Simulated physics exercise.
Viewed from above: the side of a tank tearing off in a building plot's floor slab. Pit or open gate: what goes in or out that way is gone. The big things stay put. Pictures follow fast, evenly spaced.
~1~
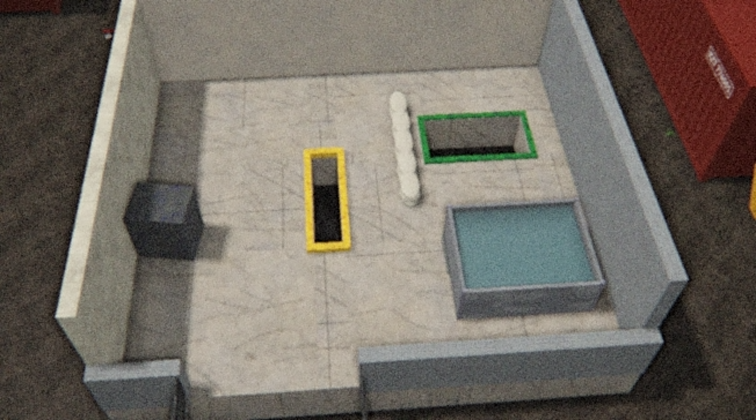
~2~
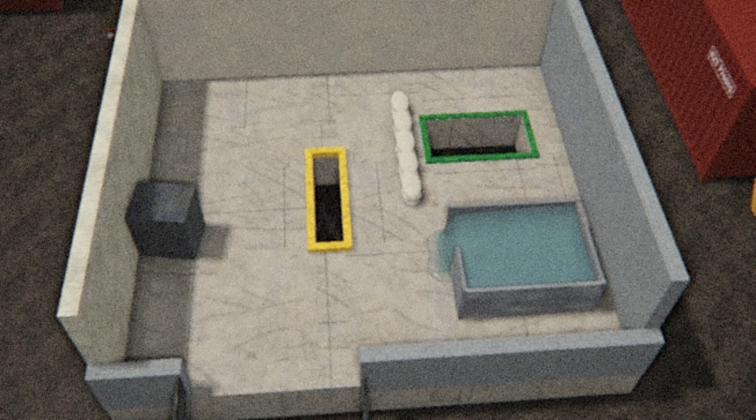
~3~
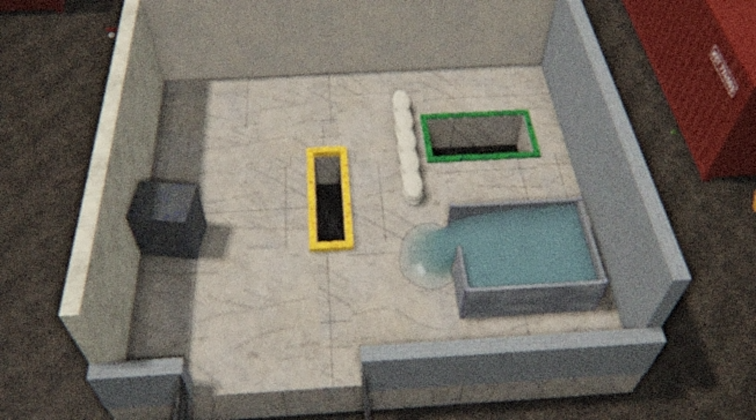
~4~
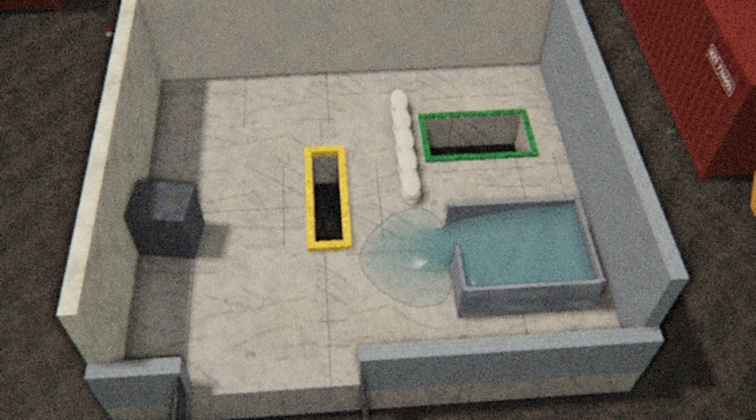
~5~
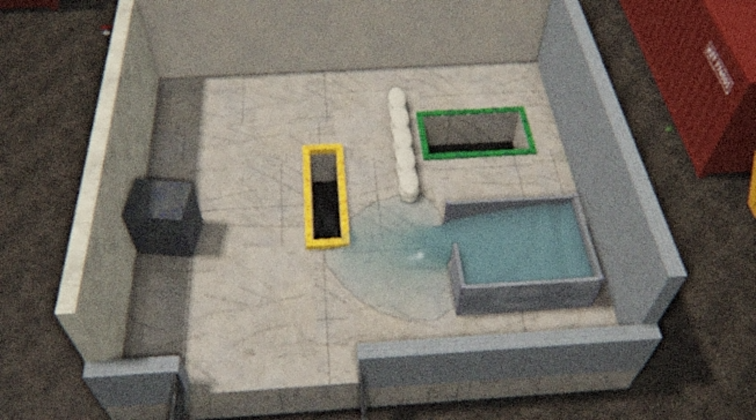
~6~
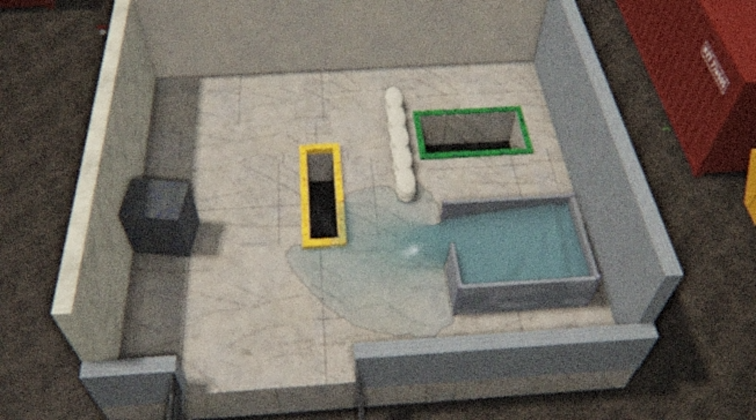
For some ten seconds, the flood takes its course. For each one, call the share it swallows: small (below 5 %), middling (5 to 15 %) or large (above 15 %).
Calls: Gate - large; green pit - small; yellow pit - large.
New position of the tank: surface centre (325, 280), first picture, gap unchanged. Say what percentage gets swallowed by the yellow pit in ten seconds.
The yellow pit takes 0 per cent.
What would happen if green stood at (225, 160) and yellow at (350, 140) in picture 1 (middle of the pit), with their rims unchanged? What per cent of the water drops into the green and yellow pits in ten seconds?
Green: 10 %; yellow: 0 %.
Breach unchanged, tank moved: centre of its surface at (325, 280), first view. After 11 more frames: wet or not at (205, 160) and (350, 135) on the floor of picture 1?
Spot by spot: Drenched, after that high and dry.
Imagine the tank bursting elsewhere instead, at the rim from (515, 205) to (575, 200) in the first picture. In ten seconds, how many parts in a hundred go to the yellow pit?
For yellow, it comes to 0 percent.
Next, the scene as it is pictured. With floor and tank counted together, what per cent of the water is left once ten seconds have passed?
Estimate: Some 62 %.
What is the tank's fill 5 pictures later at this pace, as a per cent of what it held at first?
I'd say some 70 %.
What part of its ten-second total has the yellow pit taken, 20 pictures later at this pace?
About 85 per cent.
A moment on, water covers 25 % of the floor; the gate 0 %, the green pit 0 %, the yellow pit 4 %.
Next, water covers 35 % of the floor; the gate 1 %, the green pit 0 %, the yellow pit 11 %.
Then, water covers 40 % of the floor; the gate 4 %, the green pit 0 %, the yellow pit 16 %.
Later, water covers 45 % of the floor; the gate 11 %, the green pit 0 %, the yellow pit 18 %.
In the end, water covers 70 % of the floor; the gate 20 %, the green pit 0 %, the yellow pit 18 %.
